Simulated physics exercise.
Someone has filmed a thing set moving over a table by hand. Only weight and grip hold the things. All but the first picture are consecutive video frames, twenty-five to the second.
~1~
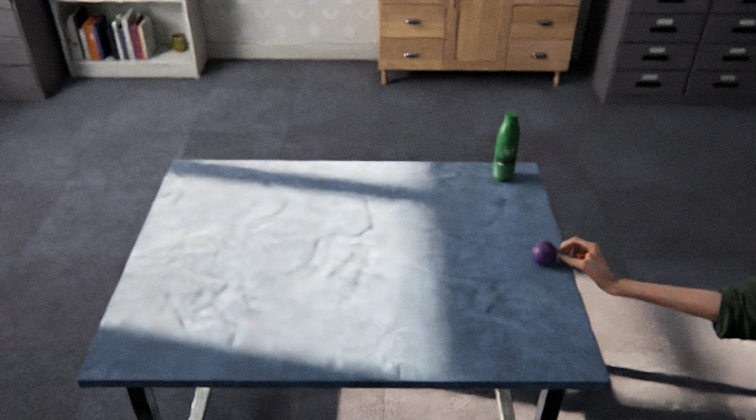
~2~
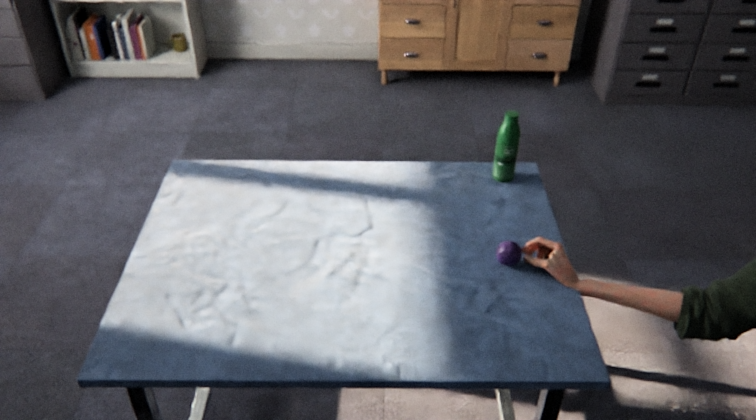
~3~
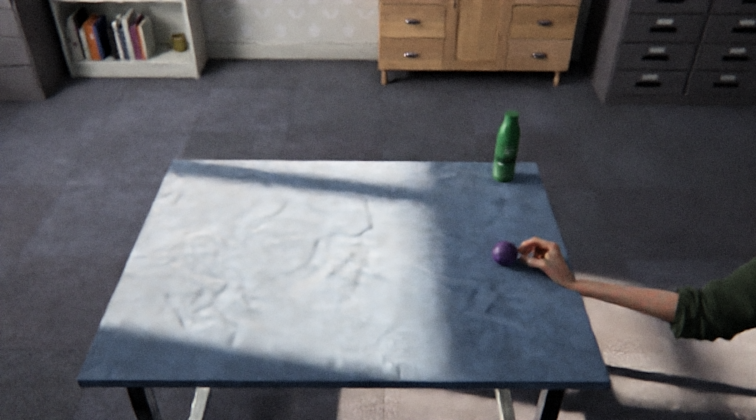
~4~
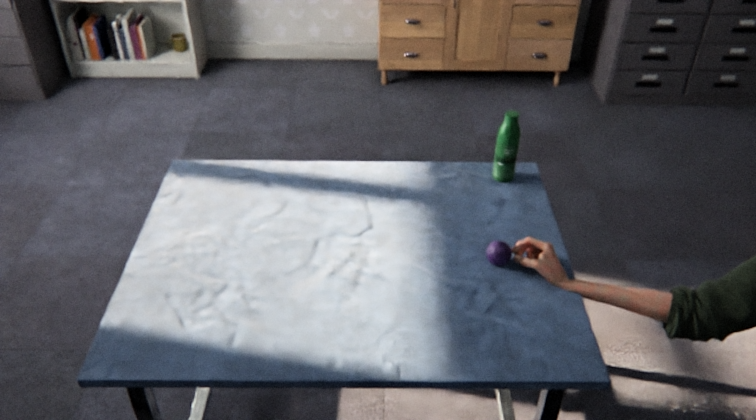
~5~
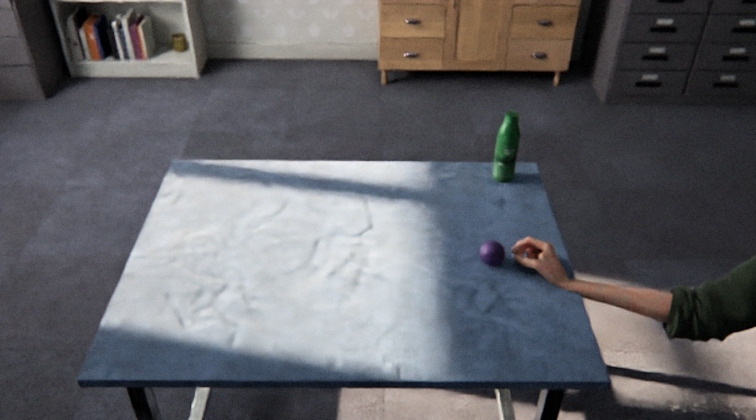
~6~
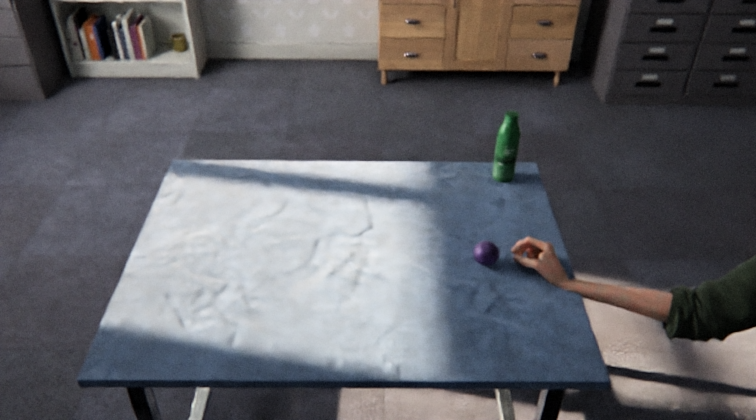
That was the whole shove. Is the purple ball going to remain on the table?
The purple ball remains on top.
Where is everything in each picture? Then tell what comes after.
The first picture shows under the hand; purple ball (545, 253).
The second picture shows under the hand; purple ball (509, 253).
The third picture shows under the hand; purple ball (505, 253).
The fourth picture shows purple ball (499, 253).
The fifth picture shows purple ball (492, 253) moved a little.
The sixth picture shows purple ball (486, 253) moved a little.
Then, 0.10 s later than the last frame, purple ball moved about its own width near (472, 253).
Then, 0.20 s later than the last frame, purple ball moved about its own width near (460, 253).
Then, 0.40 s later than the last frame, purple ball moved well along near (442, 253).
Then, 0.60 s later than the last frame, purple ball moved well along near (431, 253).
When it is over, moved from the start, purple ball. End places, in pixels of the last picture, purple ball near (428, 253).
